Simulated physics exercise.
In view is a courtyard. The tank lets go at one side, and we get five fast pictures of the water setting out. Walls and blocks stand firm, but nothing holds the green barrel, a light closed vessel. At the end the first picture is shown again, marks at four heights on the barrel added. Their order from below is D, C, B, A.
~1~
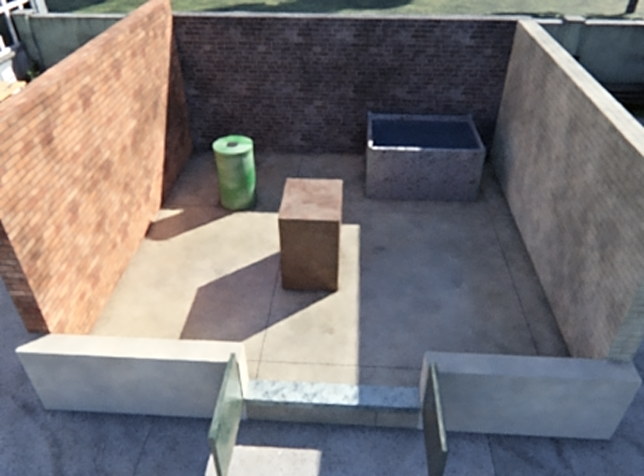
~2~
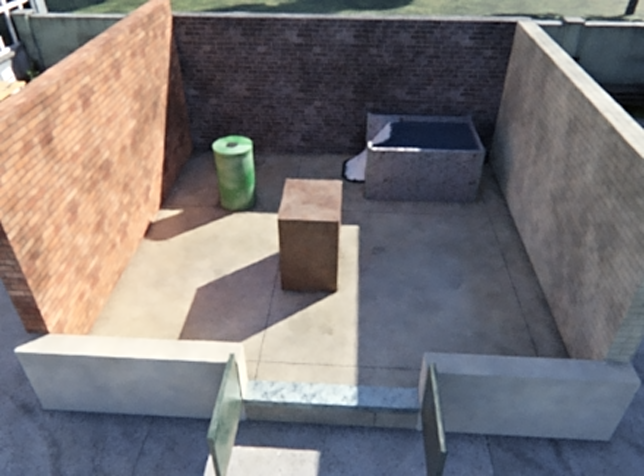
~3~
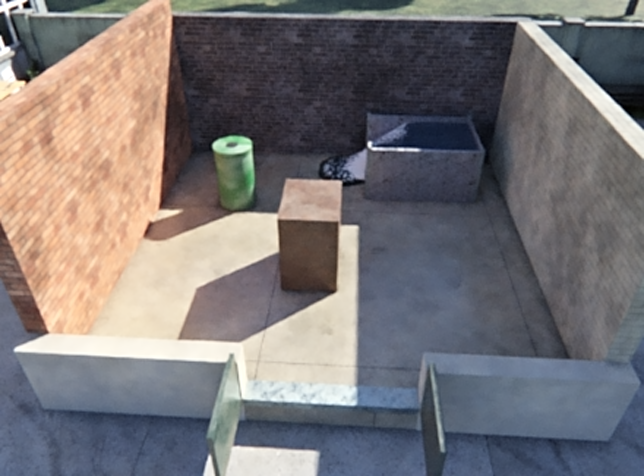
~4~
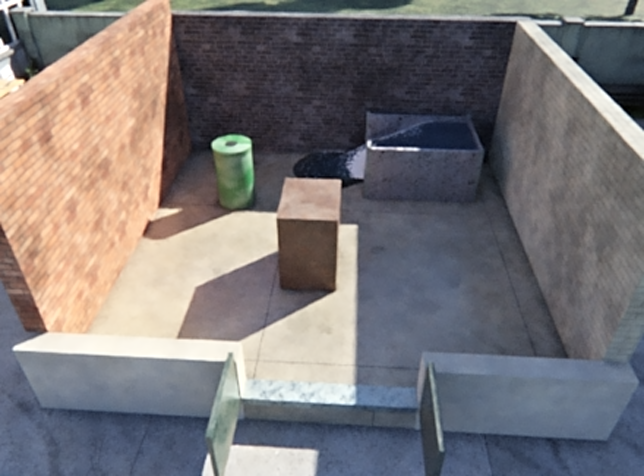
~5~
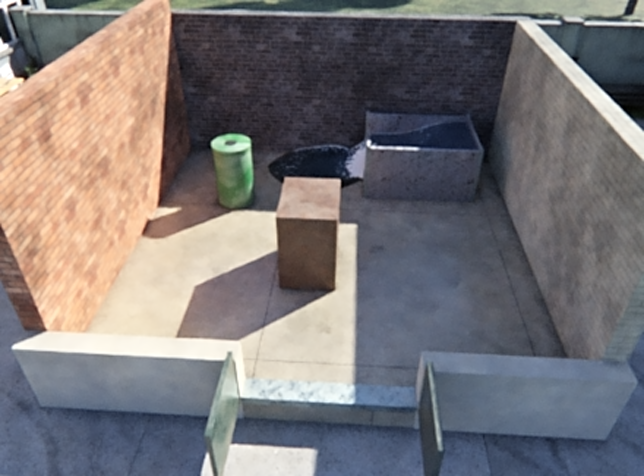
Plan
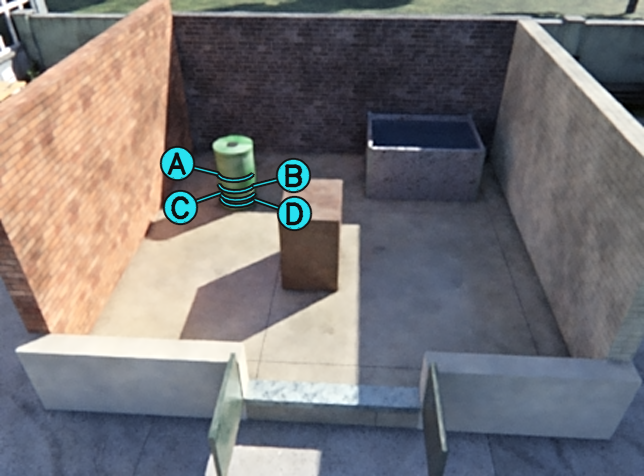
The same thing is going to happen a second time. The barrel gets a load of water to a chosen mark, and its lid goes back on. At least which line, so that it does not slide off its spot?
Level C just does it.
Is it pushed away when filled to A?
No, not at all.
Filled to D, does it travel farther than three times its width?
No.
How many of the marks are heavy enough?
Three of the four.
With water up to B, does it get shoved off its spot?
No, not at all.
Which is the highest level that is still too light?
D.
In cyan, A at (232, 180); B at (233, 191); C at (234, 200); D at (235, 205); from the bottom up D, C, B, A.
Choosing A, it does not move.
Choosing B, it does not move.
Choosing C, it does not move.
Choosing D, it is pushed about twice its own width away.
